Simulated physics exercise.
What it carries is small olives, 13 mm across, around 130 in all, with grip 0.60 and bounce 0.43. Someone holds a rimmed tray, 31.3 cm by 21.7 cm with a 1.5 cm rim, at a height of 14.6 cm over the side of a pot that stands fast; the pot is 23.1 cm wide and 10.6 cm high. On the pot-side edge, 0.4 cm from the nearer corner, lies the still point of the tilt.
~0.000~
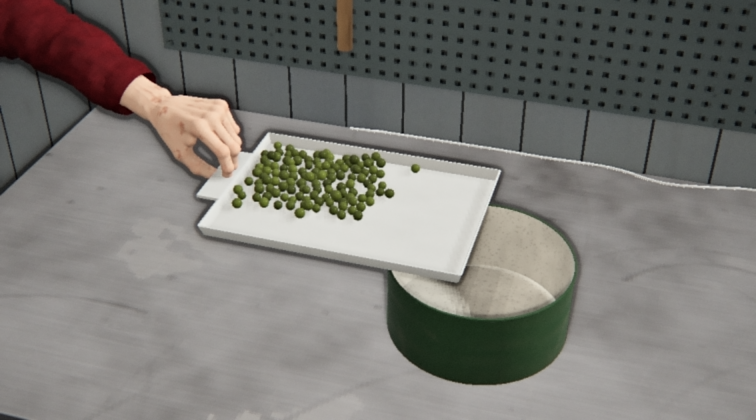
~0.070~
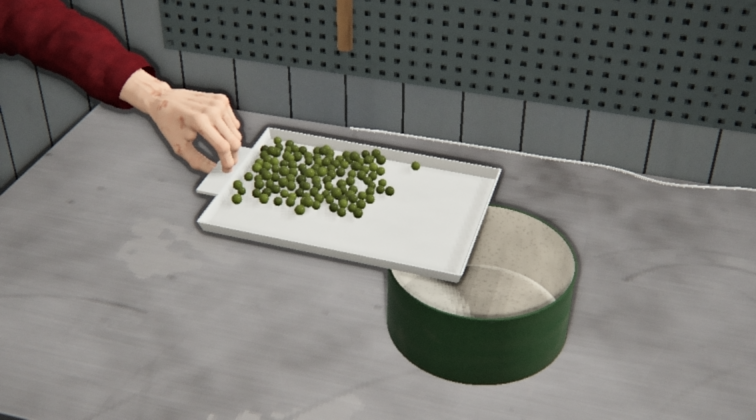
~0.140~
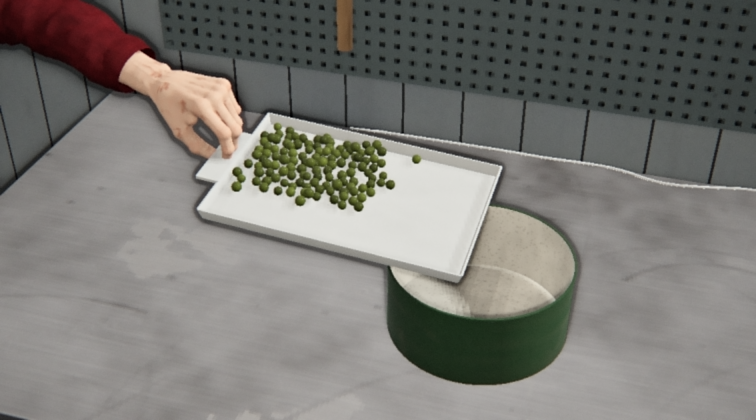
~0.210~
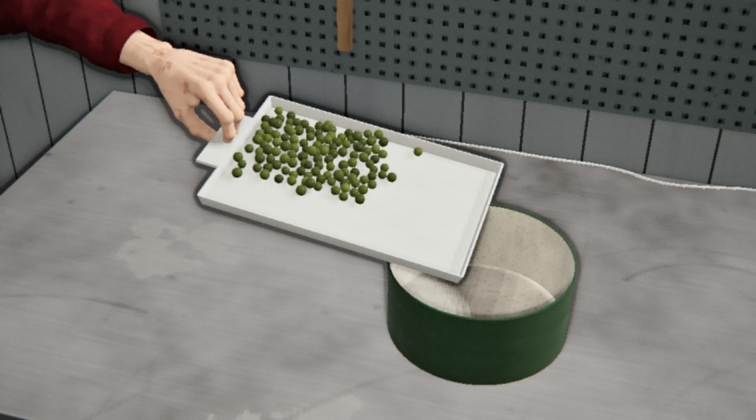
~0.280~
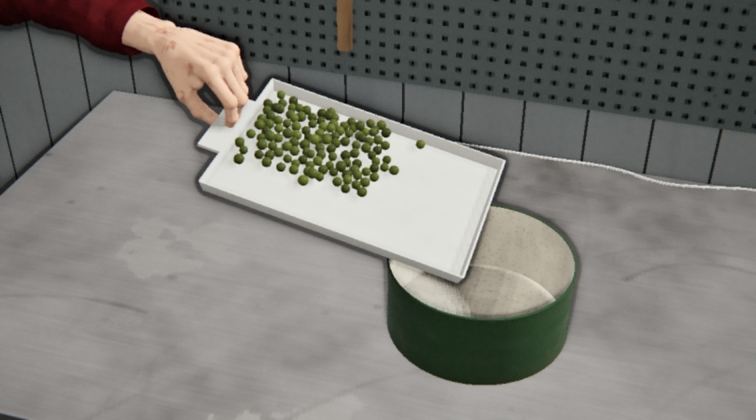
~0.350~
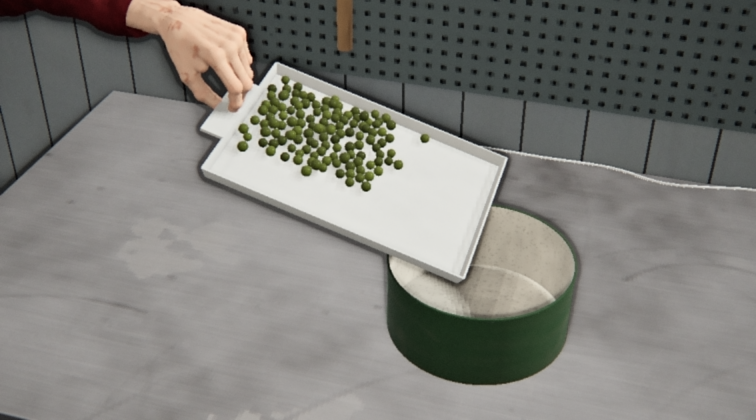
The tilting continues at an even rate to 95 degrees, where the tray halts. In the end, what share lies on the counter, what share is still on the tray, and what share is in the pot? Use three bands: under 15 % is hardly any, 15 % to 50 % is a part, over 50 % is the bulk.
Shares - counter: A part; tray: Hardly any; pot: The bulk.
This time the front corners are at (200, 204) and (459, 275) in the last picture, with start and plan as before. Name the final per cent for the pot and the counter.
Pot 0; counter 100.
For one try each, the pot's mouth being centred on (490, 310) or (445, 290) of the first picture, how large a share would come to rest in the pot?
Around 95 per cent, then around 90 per cent.
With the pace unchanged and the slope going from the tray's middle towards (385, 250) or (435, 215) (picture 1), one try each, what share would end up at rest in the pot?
Roughly 0 per cent on the first try and 95 per cent on the second.
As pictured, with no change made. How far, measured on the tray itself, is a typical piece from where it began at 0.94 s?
Displacement on the tray: Roughly 23 cm.
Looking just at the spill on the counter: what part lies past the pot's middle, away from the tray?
Some 90 per cent of the spill lies beyond the centre.
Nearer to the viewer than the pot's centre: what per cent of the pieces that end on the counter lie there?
100 %.
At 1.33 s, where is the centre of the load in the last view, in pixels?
By then the middle of the load sits around (490, 248).
After 0.94 s, tilt 54 degrees; the tray holds 75 %, the pot 5 %.
After 1.33 s, tilt 78 degrees; the tray holds 55 %, the pot 25 %.
After 1.81 s, tilt 95 degrees; the tray holds 5 %, the pot 55 %.
In the end, at 2.7 s, counter 35 %, tray 0 %, pot 65 %.
